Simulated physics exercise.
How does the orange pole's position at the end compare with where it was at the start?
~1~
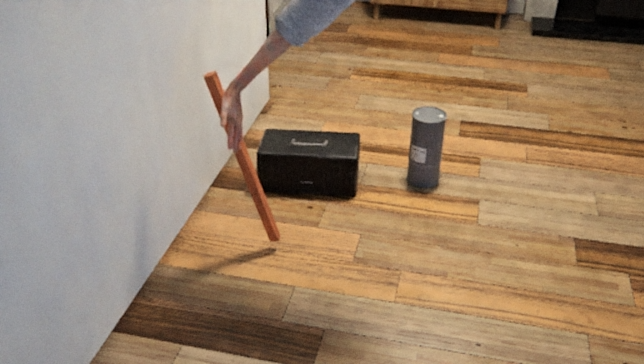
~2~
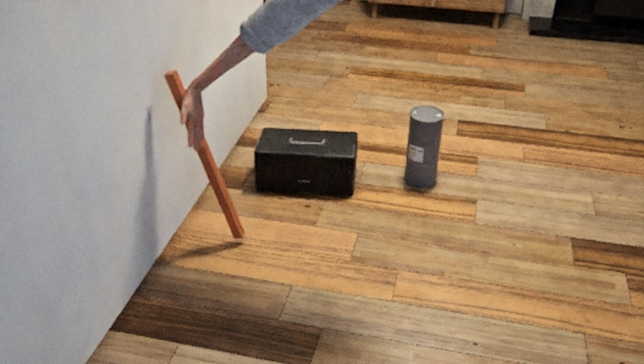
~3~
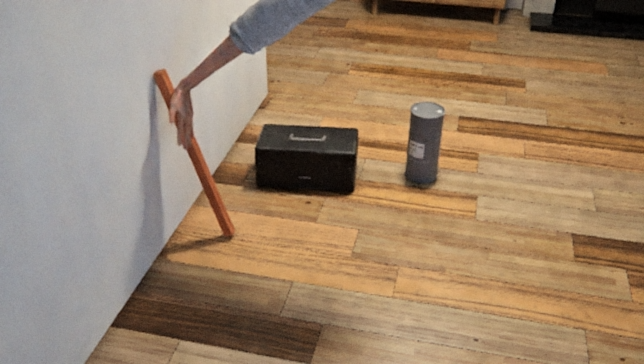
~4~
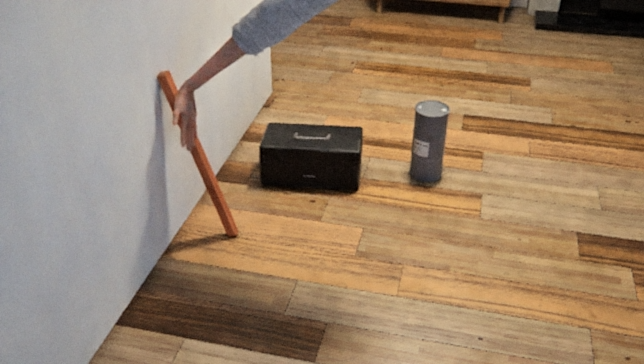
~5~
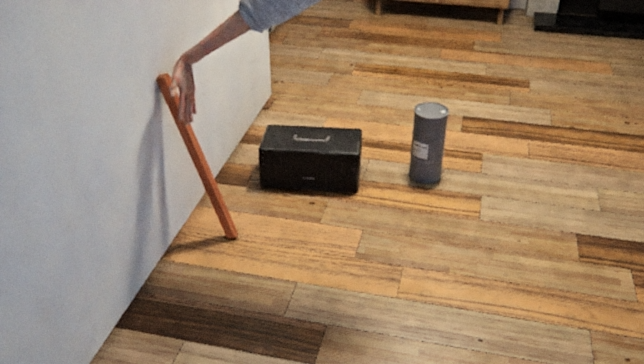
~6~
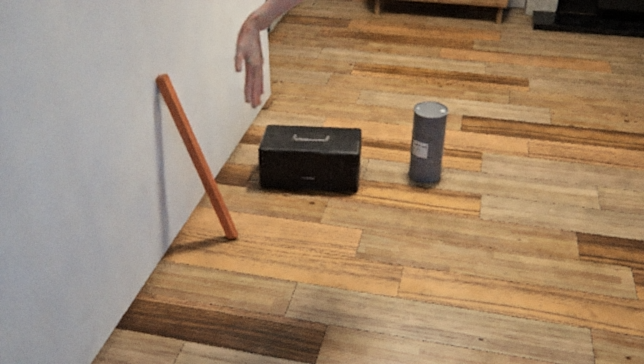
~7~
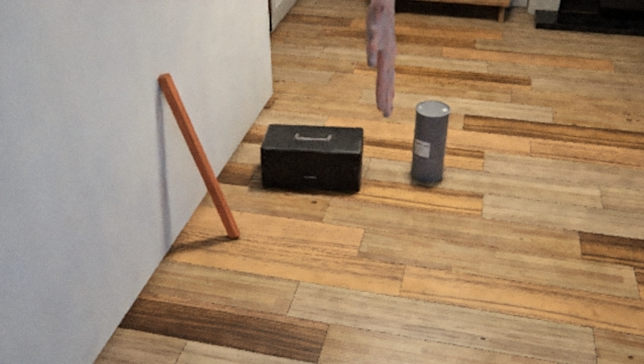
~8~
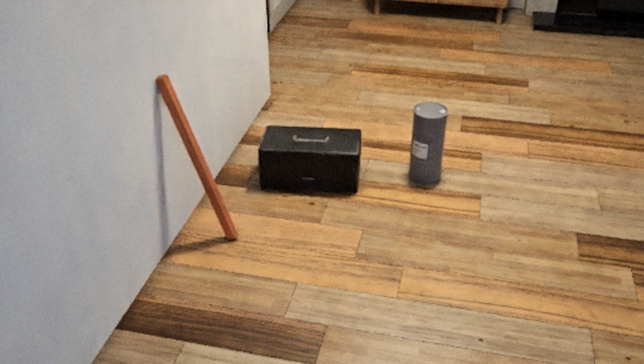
At the start the orange pole was held tilted by a hand, farther to the right. By the end it was a little farther left, leaning against the wall on its own.
